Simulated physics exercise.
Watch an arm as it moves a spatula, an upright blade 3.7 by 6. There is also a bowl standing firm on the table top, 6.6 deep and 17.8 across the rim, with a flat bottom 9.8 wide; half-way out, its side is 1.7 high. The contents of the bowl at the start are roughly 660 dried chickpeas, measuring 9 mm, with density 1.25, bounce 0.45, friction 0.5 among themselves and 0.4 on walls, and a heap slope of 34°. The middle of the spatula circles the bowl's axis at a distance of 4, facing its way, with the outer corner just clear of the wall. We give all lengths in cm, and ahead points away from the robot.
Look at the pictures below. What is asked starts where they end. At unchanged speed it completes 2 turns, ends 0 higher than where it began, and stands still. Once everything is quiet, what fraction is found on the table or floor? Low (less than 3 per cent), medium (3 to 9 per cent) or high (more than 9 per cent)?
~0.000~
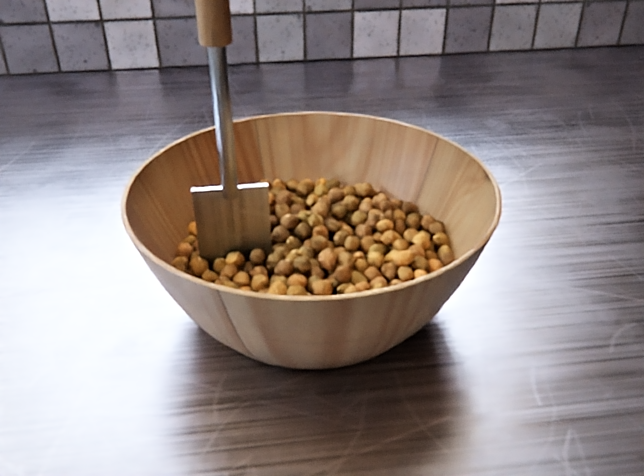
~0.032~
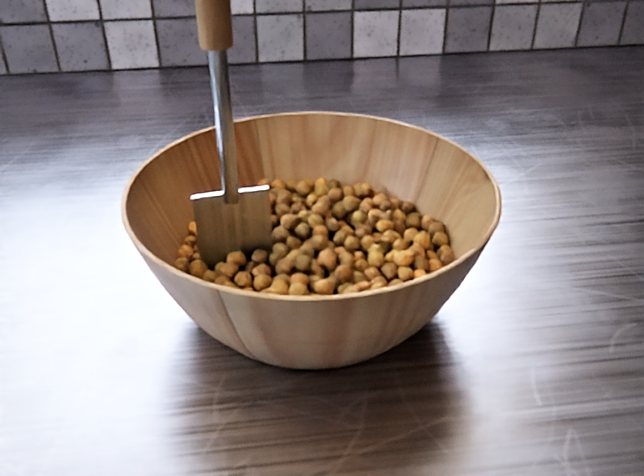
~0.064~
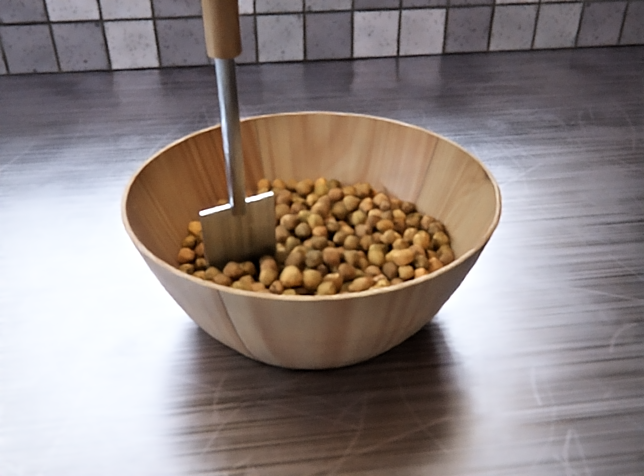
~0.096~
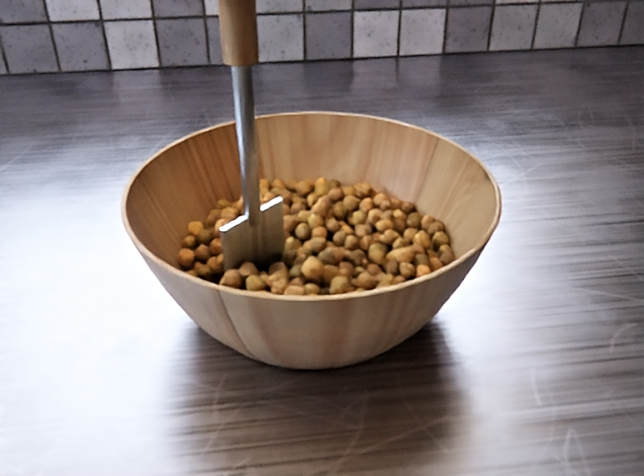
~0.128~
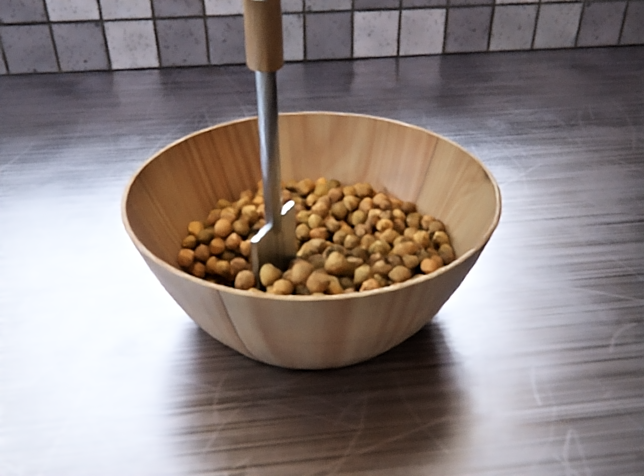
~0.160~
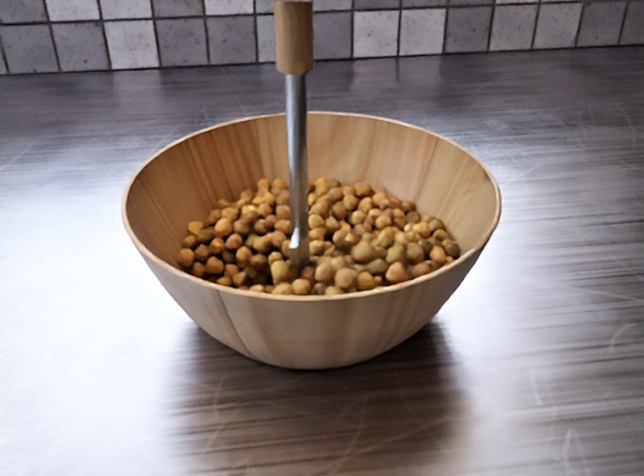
The share is medium, between 3 and 9 per cent.
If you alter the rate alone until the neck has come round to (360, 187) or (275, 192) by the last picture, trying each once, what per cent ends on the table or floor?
So, roughly 20 percent the first time and 0 percent the second.
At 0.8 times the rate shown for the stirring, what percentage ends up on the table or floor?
Roughly 0 per cent.
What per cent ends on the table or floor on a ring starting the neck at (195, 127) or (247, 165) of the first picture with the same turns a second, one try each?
Roughly 15 % and 0 %.
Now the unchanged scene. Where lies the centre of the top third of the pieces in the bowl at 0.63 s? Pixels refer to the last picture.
Near (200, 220).
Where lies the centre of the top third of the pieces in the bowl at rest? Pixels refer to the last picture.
I'd put it at about (229, 281).
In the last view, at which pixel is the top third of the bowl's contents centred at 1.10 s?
Centre, approx.: (331, 170).
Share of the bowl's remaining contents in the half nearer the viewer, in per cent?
About 65 per cent.
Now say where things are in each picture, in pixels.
In the first picture, spatula neck at (227, 159), 0° round; upper third of the load around (320, 244), from x 180 to 445, top at y 185; 664 in the bowl.
In the second picture, spatula neck at (228, 164), 7° round; upper third of the load around (320, 246), from x 180 to 445, top at y 185.
In the third picture, spatula neck at (235, 174), 24° round; upper third of the load around (320, 255), from x 185 to 445, top at y 185.
In the fourth picture, spatula neck at (250, 184), 41° round; upper third of the load around (319, 260), from x 185 to 450, top at y 185.
In the fifth picture, spatula neck at (272, 191), 58° round; upper third of the load around (333, 267), from x 185 to 450, top at y 185.
In the sixth picture, spatula neck at (299, 195), 76° round; upper third of the load around (351, 268), from x 185 to 450, top at y 185; 664 in the bowl.
After 0.63 s, 329° round, highest piece 9 above the table; 654 in the bowl, 7 on the table or floor, 3 in flight or on the tool.
After 1.10 s, 222° round, highest piece 8 above the table; 646 in the bowl, 18 on the table or floor.
After 1.53 s, 0° round, highest piece 7 above the table; 625 in the bowl, 39 on the table or floor.
After 2.23 s, 0° round, highest piece 7 above the table; 625 in the bowl, 39 on the table or floor.
At rest, 625 in the bowl, 39 on the table or floor. That is 6 % on the table or floor.
